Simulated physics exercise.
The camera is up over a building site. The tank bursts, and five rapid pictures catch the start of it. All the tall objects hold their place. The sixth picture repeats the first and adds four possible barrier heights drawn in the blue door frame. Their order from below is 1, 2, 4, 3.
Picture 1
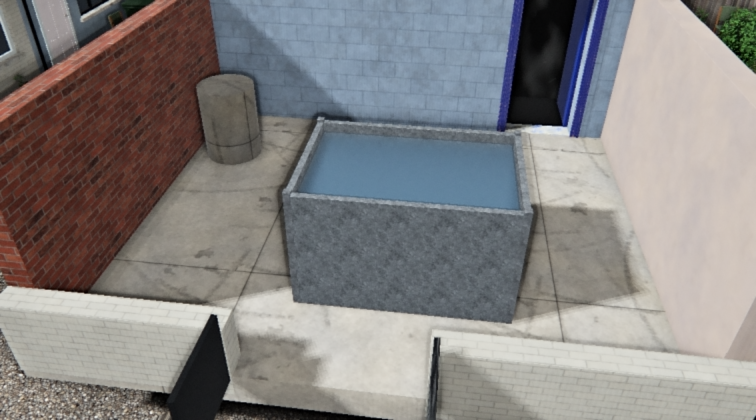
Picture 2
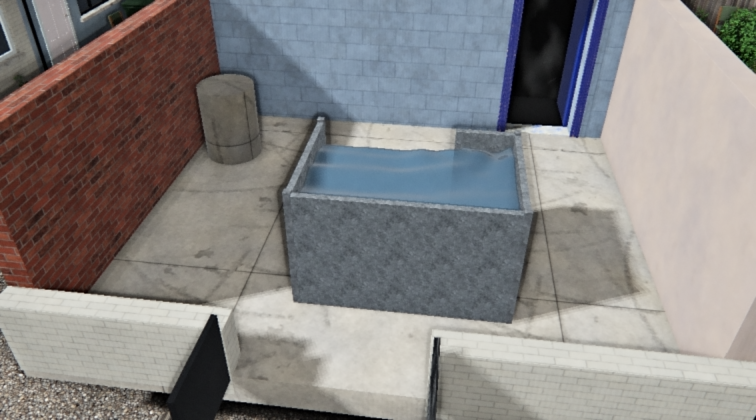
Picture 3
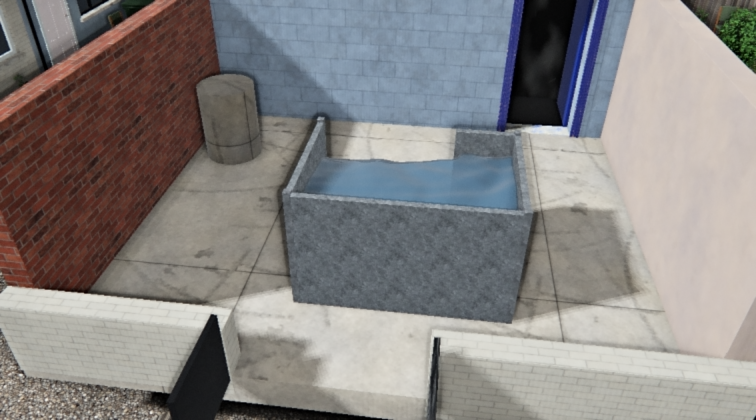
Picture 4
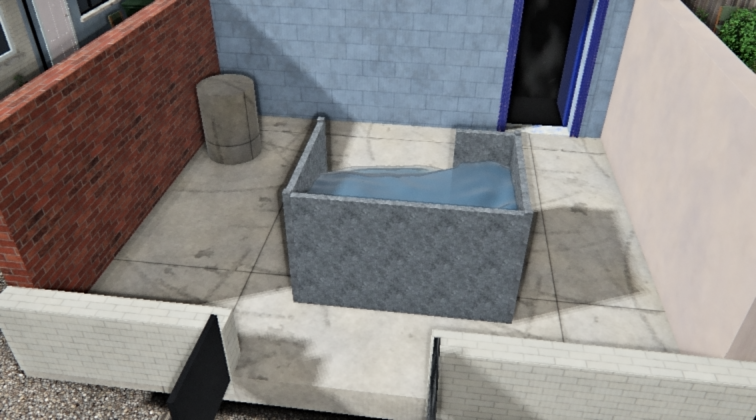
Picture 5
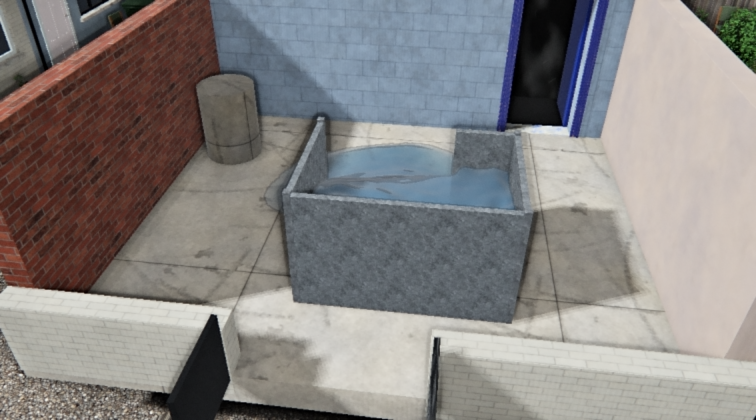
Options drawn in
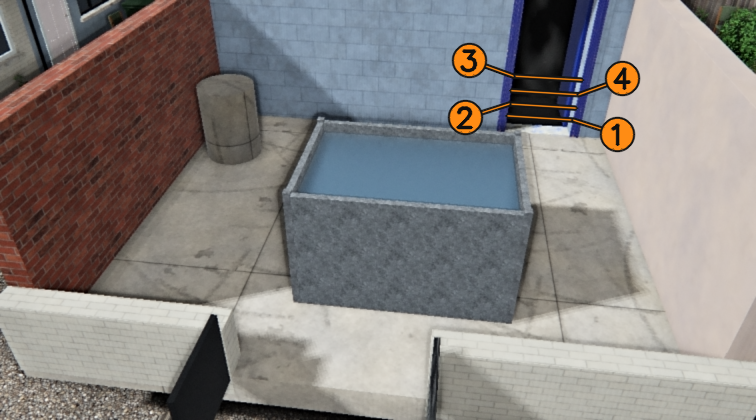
In a walled concrete yard with a blue doorway, a grey stone tank sits full of still water. Most of its back wall disappears, and the water inside sinks and ripples unevenly. Water then shows beyond the opening, spreading in a thin, rounded sheet over the paving behind the tank.
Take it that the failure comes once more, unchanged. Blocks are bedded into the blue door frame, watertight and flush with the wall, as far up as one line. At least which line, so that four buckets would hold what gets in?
The answer is mark 1.
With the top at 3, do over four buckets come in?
No, not at all.
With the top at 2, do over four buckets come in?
No.
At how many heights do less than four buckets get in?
All four.
On the marked copy, 1 at (540, 117); 2 at (542, 106); 3 at (547, 78); 4 at (544, 92); from the bottom up 1, 2, 4, 3.
For mark 1, a splash gets over, under a bucket.
For mark 2, nothing gets over.
For mark 3, nothing gets over.
For mark 4, nothing gets over.
